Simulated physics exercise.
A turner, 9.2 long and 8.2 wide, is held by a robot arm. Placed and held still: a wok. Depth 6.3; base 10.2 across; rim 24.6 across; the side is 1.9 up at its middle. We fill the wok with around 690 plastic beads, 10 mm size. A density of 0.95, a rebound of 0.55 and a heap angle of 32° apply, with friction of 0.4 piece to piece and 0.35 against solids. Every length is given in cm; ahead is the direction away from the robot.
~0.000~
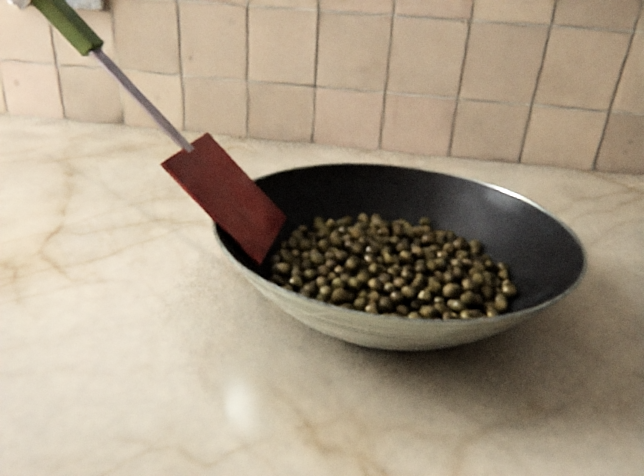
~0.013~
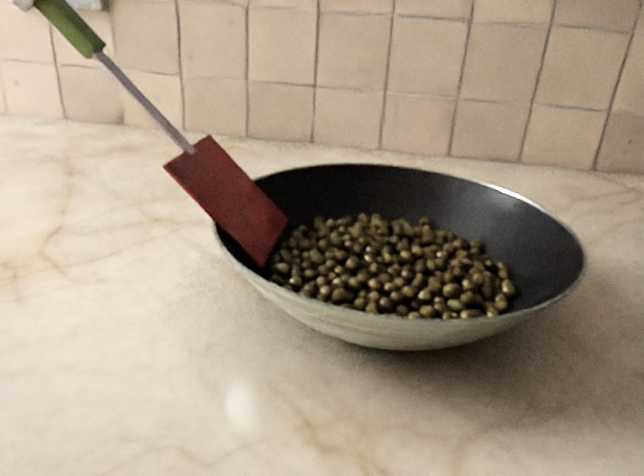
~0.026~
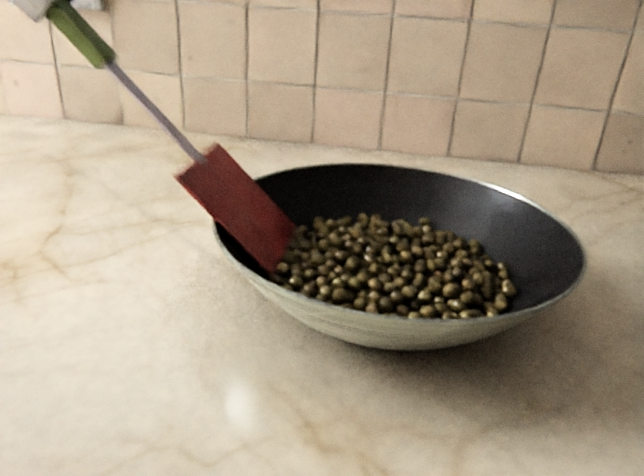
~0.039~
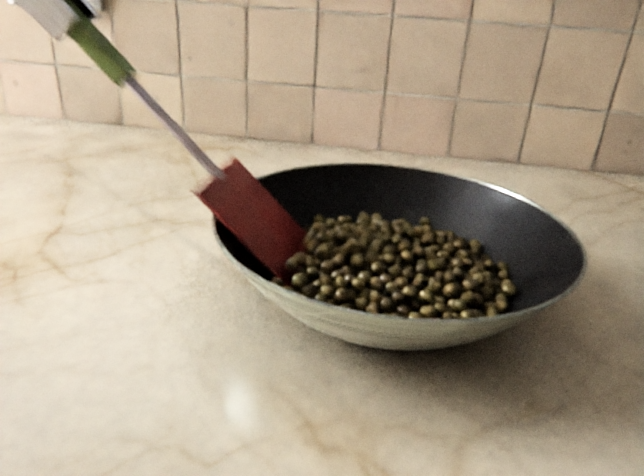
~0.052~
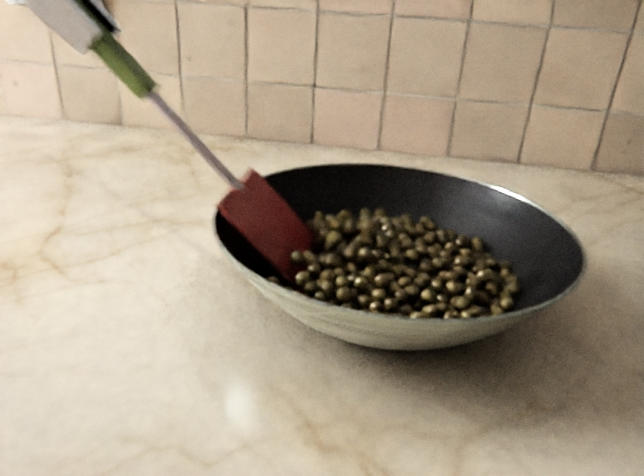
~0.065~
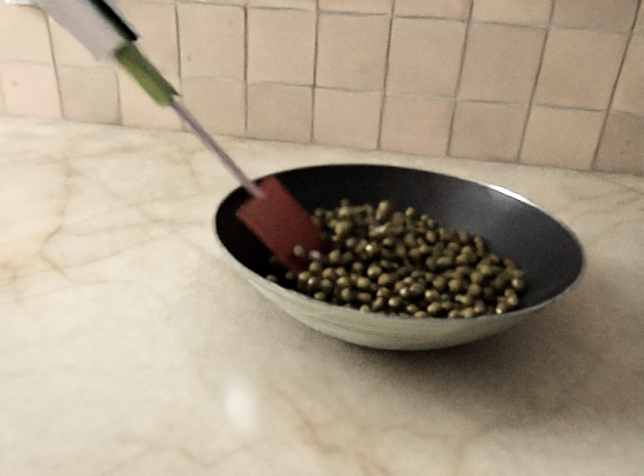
A robot arm lowered a red turner with a green handle down the left side of a dark wok and pushed it rightward into the greenish beads, nudging the pile slightly while the wok stayed still.
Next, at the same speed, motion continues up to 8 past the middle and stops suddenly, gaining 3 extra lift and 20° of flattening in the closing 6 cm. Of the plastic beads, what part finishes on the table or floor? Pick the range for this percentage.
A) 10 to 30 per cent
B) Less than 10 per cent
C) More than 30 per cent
The answer is C.
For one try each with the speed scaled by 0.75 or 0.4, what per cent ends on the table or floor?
Roughly 35 % and roughly 10 %.
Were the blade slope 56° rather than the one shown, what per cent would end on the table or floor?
Then about 40 per cent.
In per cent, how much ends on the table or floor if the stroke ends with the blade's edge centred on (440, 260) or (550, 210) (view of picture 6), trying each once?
The two tries give near 5 and near 50 in a hundred.
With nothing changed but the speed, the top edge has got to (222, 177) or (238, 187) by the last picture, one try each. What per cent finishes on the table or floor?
Respectively, some 20 and 35 per cent.
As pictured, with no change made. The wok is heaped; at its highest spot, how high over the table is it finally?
It reaches about 5.5 cm.
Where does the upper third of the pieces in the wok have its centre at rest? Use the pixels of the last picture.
The middle lies somewhere around (473, 269).
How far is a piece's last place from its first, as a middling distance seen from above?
It comes to some 5 cm.
After 0.10 s, sloping 45°, highest piece 11 above the table; 688 in the wok, 1 on the blade or in flight.
After 0.13 s, sloping 39°, highest piece 14 above the table; 688 in the wok, 1 on the blade or in flight.
After 0.34 s, sloping 25°, highest piece 16 above the table; 428 in the wok, 73 on the table or floor, 188 on the blade or in flight.
After 1.39 s, sloping 25°, highest piece 5 above the table; 428 in the wok, 261 on the table or floor.
In the end, 428 in the wok, 261 on the table or floor. That is 38 % on the table or floor.
